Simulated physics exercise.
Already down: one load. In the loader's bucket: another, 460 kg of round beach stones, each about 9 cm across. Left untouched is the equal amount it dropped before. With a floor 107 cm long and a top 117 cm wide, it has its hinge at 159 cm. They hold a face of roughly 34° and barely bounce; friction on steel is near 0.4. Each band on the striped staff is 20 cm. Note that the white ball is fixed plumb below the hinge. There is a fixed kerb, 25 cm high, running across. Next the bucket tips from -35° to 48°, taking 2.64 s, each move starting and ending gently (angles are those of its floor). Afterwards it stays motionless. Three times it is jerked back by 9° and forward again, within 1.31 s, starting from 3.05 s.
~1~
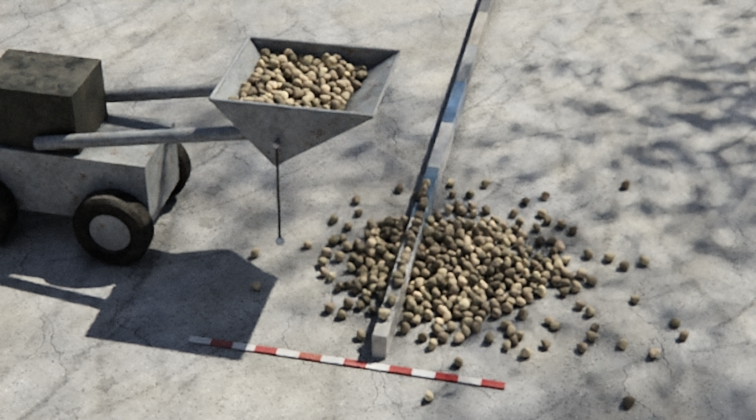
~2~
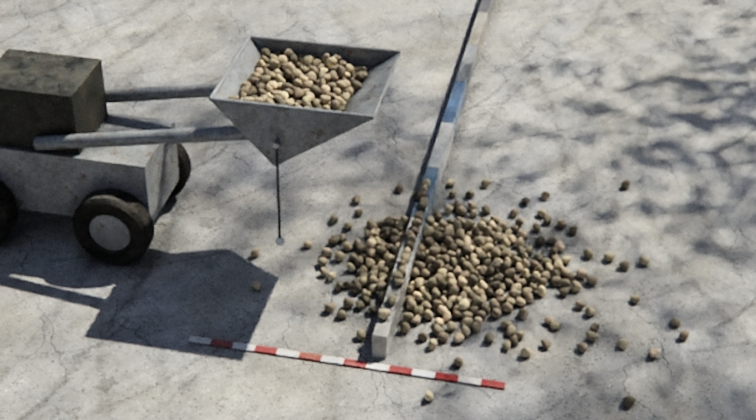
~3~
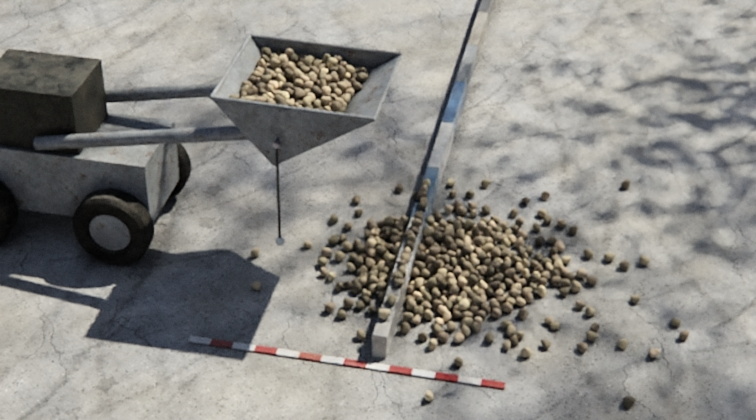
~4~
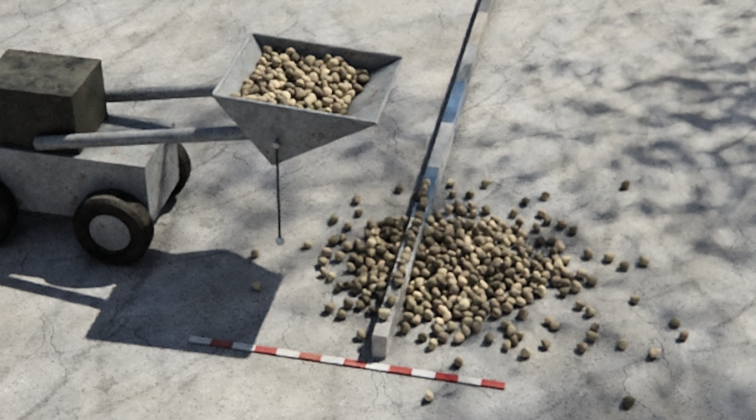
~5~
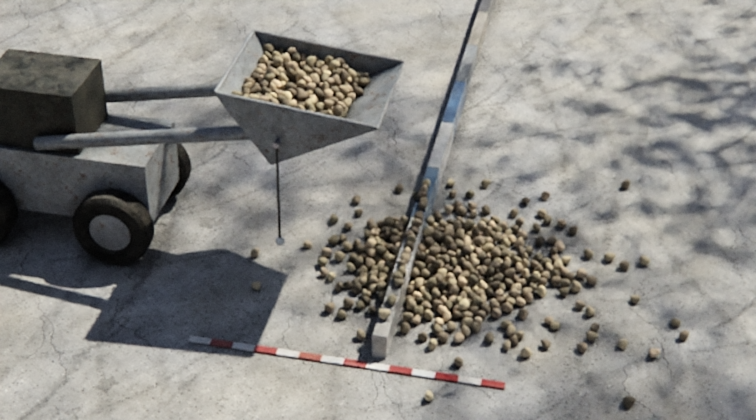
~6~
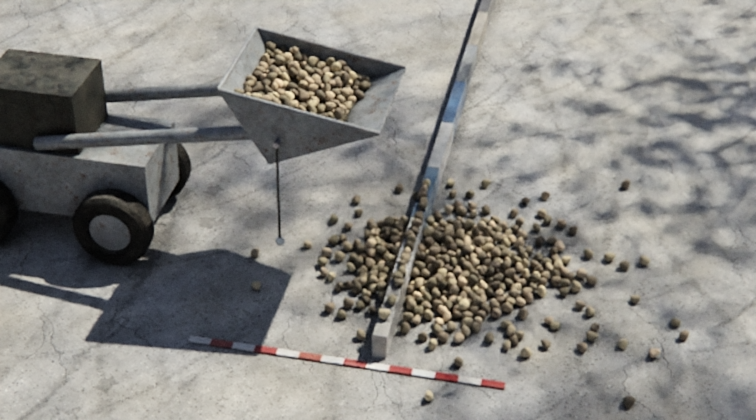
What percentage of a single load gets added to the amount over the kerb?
30 %.
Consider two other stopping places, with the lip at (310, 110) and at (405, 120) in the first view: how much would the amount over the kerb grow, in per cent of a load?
Case one about 0 %, case two about 80 %.
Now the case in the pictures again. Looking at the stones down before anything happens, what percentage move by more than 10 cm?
I'd put it at about 15 per cent.
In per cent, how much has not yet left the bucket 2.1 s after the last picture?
Around 0 in a hundred.
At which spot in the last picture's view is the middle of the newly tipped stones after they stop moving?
Around (386, 252).
Then, 1.4 s after the last picture the floor is at 35°; in per cent of one load, 75 in the bucket, 52 on this side of the kerb, 72 over the kerb; the foremost stones are at (646, 321).
Then, 2.1 s after the last picture the floor is at 48°; in per cent of one load, 0 in the bucket, 99 on this side of the kerb, 100 over the kerb; the foremost stones are at (646, 321).
Then, 4.2 s after the last picture the floor is at 48°; in per cent of one load, 0 in the bucket, 97 on this side of the kerb, 102 over the kerb; the foremost stones are at (648, 342).
Then, 7.1 s after the last picture the floor is at 48°; in per cent of one load, 0 in the bucket, 97 on this side of the kerb, 102 over the kerb; the foremost stones are at (648, 342). Net gain over the kerb, 30.
